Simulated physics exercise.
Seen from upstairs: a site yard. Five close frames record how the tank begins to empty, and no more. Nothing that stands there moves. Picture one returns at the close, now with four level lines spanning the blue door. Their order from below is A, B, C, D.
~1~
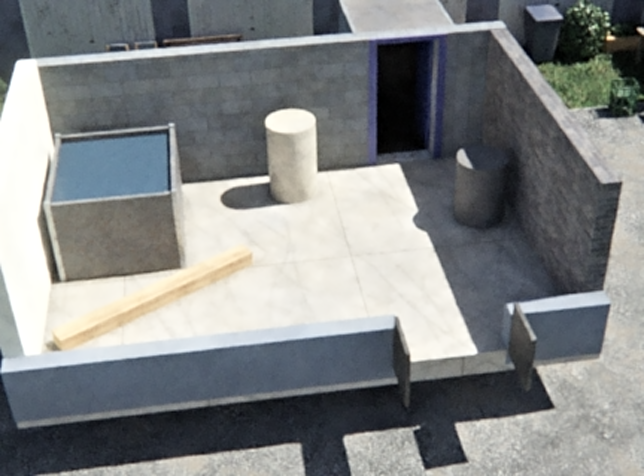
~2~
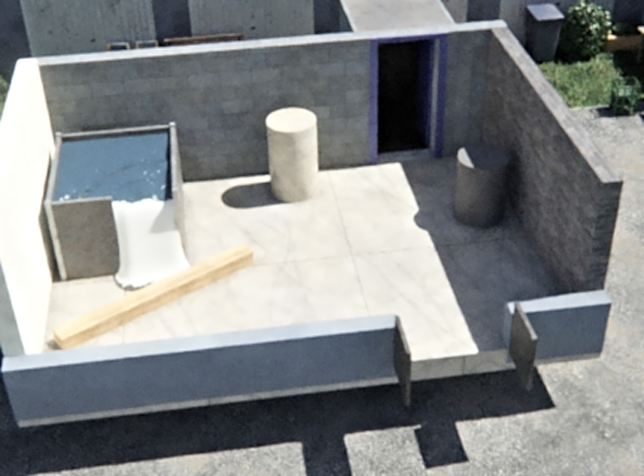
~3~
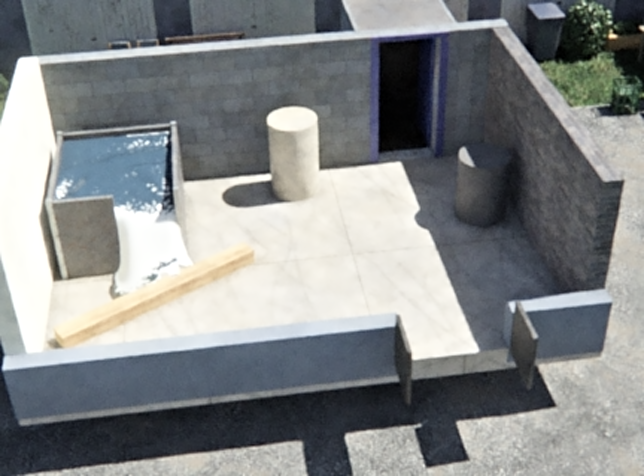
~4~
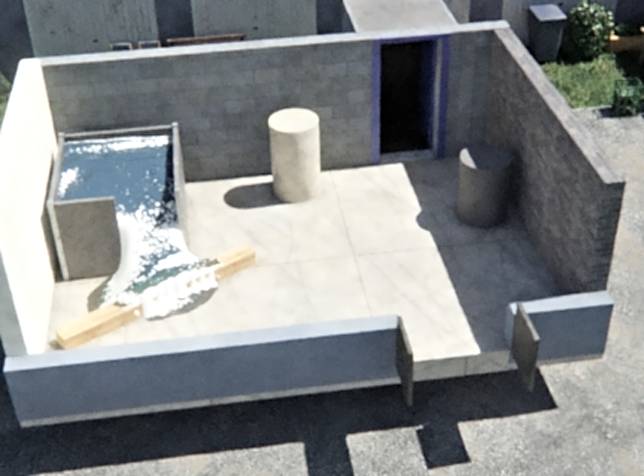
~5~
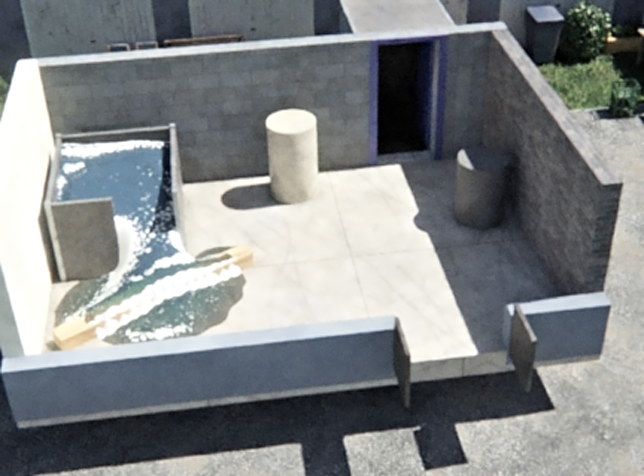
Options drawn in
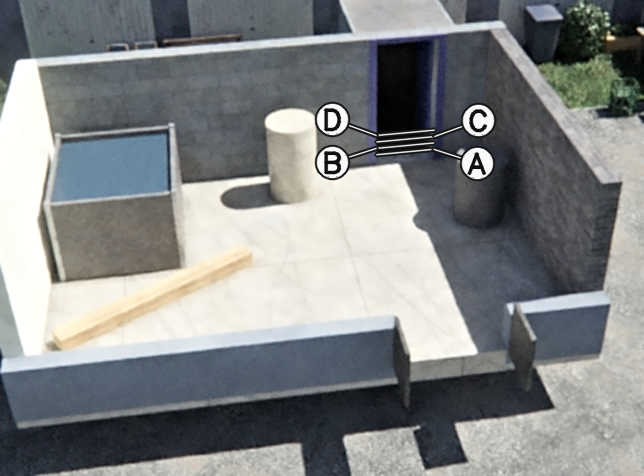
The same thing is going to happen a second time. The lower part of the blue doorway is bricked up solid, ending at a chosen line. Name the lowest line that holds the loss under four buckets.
The answer is height A.
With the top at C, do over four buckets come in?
No, not at all.
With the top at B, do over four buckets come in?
No, not at all.
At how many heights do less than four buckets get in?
All four.
On the marked copy, A at (405, 152); B at (405, 145); C at (405, 139); D at (405, 132); from the bottom up A, B, C, D.
Choosing A, a splash gets over, under a bucket.
Choosing B, nothing gets over.
Choosing C, nothing gets over.
Choosing D, nothing gets over.
